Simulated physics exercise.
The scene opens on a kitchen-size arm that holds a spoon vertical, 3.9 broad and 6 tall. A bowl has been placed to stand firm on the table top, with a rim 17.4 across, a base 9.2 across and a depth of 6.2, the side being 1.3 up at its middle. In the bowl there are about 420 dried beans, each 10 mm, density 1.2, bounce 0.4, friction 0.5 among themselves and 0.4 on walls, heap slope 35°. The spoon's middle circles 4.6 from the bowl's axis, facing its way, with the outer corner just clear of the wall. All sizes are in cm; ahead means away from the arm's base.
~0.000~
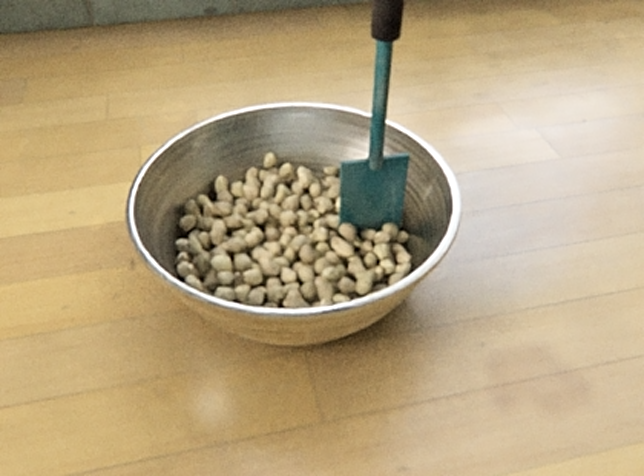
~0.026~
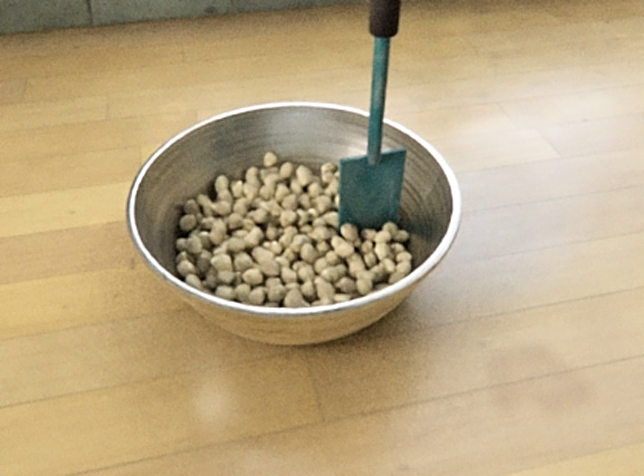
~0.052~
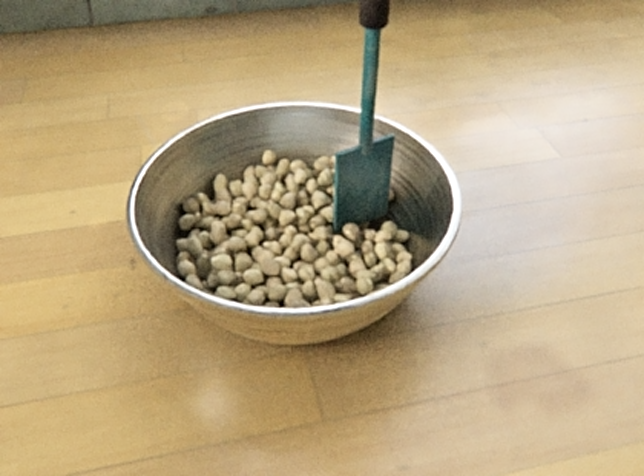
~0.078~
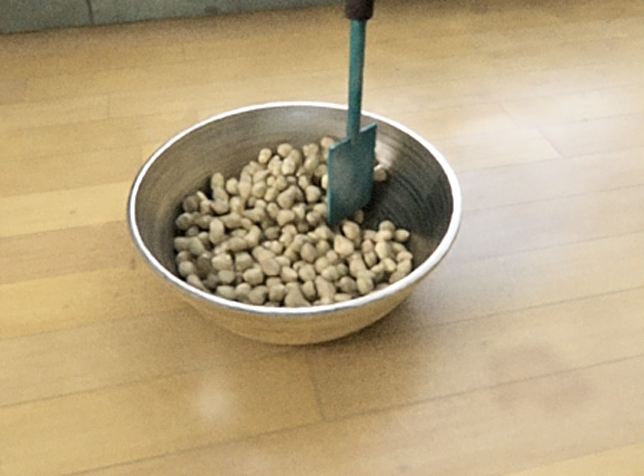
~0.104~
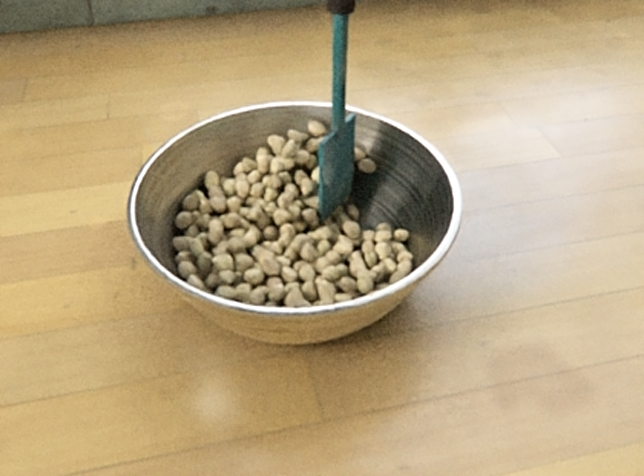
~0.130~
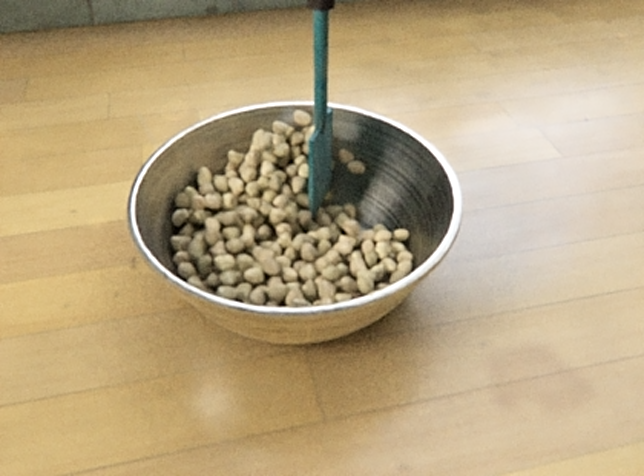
The video shows a metal bowl of tan beans on a wooden floor, where an upright teal tool with a flat blade sweeps left and toward the back, turning edge-on and pushing beans into a higher heap against the rear wall.
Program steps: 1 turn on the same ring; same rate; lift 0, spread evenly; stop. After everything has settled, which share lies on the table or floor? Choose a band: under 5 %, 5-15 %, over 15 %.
Band: 5-15 %.
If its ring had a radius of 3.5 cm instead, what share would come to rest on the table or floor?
Then some 0 percent.
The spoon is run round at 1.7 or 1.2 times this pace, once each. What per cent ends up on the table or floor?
Roughly 25 and 15 per cent.
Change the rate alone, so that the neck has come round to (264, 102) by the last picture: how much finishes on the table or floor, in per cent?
Something like 25 percent, roughly.
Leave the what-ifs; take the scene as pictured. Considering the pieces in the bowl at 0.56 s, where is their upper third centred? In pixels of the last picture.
Somewhere around (396, 229), I think.
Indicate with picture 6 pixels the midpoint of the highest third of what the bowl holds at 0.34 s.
Roughly pixel (211, 258).
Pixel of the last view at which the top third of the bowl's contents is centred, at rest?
I'd put it at about (334, 173).
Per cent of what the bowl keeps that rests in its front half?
Estimate: Some 25 %.
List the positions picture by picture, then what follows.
The first frame shows the spoon neck at (377, 135), 0° round; upper third of the load around (283, 233), from x 185 to 405, top at y 160; 420 in the bowl.
The second frame shows the spoon neck at (376, 131), 5° round; upper third of the load around (283, 231), from x 185 to 405, top at y 160.
The third frame shows the spoon neck at (367, 121), 17° round; upper third of the load around (288, 216), from x 185 to 405, top at y 155.
The fourth frame shows the spoon neck at (354, 112), 31° round; upper third of the load around (286, 209), from x 185 to 405, top at y 145.
The fifth frame shows the spoon neck at (339, 106), 45° round; upper third of the load around (280, 204), from x 185 to 405, top at y 130.
The sixth frame shows the spoon neck at (321, 101), 59° round; upper third of the load around (267, 198), from x 180 to 405, top at y 120; 420 in the bowl.
After 0.34 s, 175° round, highest piece 7 above the table; 419 in the bowl, 1 in flight or on the tool.
After 0.56 s, 291° round, highest piece 8 above the table; 405 in the bowl, 11 on the table or floor, 4 in flight or on the tool.
After 0.87 s, 0° round, highest piece 7 above the table; 391 in the bowl, 29 on the table or floor.
After 1.57 s, 0° round, highest piece 6 above the table; 391 in the bowl, 29 on the table or floor.
In the end, 391 in the bowl, 29 on the table or floor. That is 7 % on the table or floor.
